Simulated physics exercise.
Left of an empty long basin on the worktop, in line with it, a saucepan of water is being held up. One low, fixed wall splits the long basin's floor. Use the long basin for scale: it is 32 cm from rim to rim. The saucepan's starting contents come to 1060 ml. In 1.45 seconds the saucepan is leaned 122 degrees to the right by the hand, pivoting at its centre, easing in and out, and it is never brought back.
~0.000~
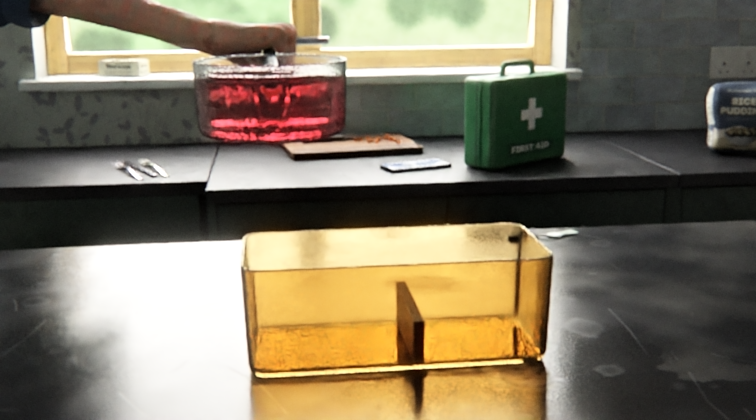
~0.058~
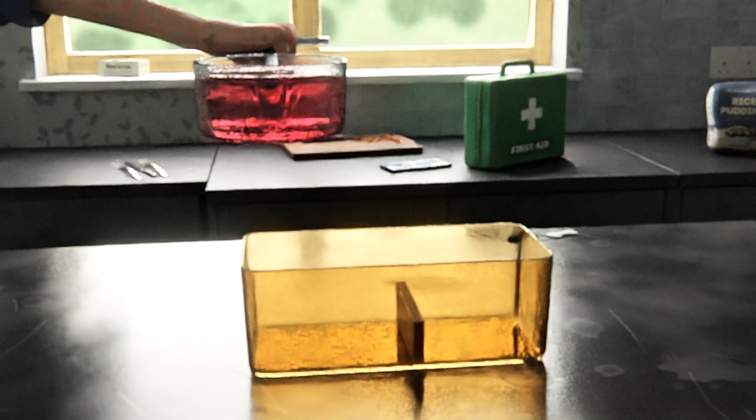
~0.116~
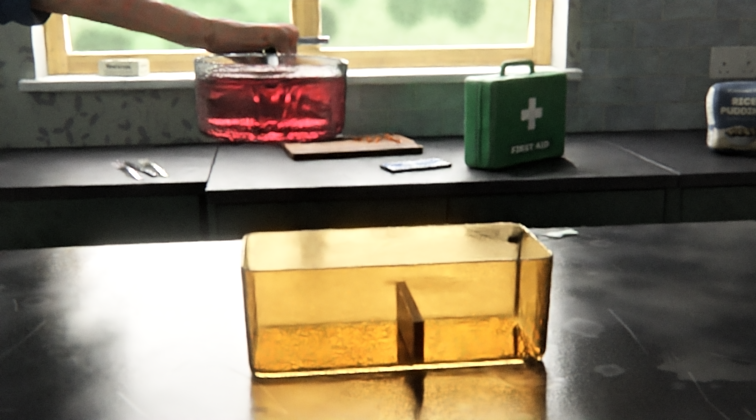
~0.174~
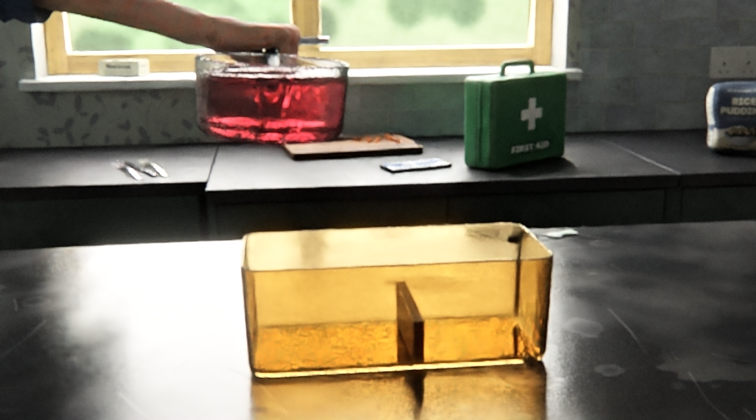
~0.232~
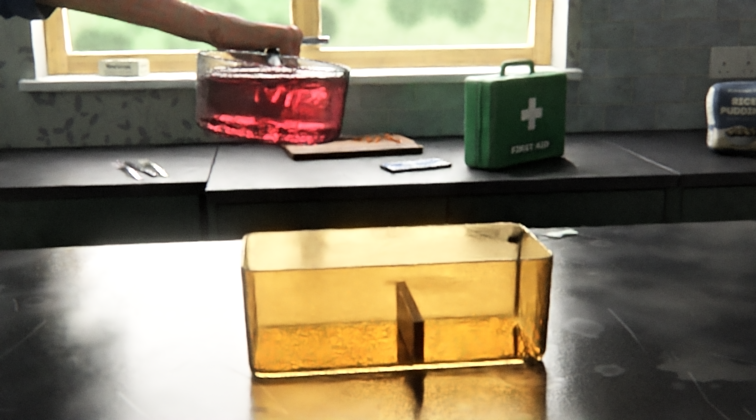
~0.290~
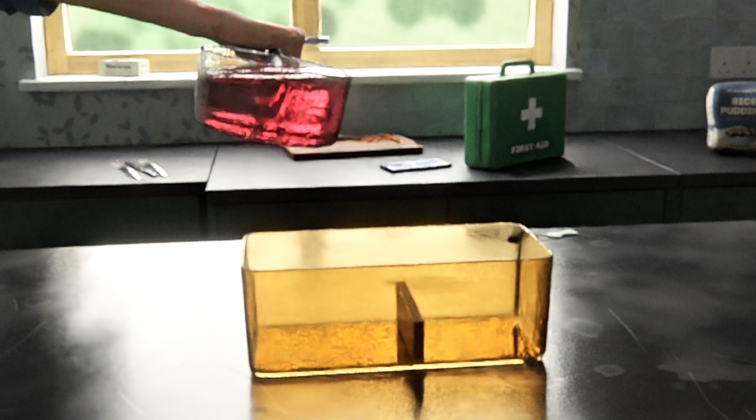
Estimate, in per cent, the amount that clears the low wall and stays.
Roughly 59 percent.
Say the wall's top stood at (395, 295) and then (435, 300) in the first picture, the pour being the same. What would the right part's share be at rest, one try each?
It comes to 70 per cent, and then 30 per cent.
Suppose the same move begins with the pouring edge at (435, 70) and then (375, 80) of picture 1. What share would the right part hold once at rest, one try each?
80 then 70 %.
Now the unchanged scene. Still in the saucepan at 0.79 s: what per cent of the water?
I'd estimate some 44 % remains.
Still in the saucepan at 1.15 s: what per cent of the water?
Near 4 in a hundred.
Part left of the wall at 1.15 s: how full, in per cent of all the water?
That share comes to around 30 in a hundred.
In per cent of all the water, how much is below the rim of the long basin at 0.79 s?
Some 22 per cent.
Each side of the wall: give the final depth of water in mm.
Final reading - left some 18 mm, right some 34 mm.
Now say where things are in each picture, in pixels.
In the first picture, tilt 0°; pouring edge (345, 61); surface from (197, 74) to (343, 71); the long basin's rim runs from (243, 253) to (537, 241); the wall's top is at (409, 301).
In the second picture, tilt 0°; pouring edge (345, 62); surface from (197, 74) to (343, 72).
In the third picture, tilt 2°; pouring edge (346, 63); surface from (198, 73) to (343, 72).
In the fourth picture, tilt 4°; pouring edge (347, 67); surface from (199, 73) to (344, 73).
In the fifth picture, tilt 8°; pouring edge (349, 71); surface from (201, 73) to (345, 73).
In the sixth picture, tilt 12°; pouring edge (350, 77); surface from (200, 74) to (348, 73).
By 0.79 s the tilt is 69° and 44 per cent is still to pour, 4 is left of the wall and 18 right of it.
By 1.15 s the tilt is 110° and 4 per cent is still to pour, 31 is left of the wall and 58 right of it.
By 1.53 s the tilt is 122° and 0 per cent is still to pour, 40 is left of the wall and 59 right of it.
By 1.95 s the tilt is 122° and 0 per cent is still to pour, 40 is left of the wall and 59 right of it.
At rest 40 per cent lies left of the wall, 59 right of it and 1 outside.
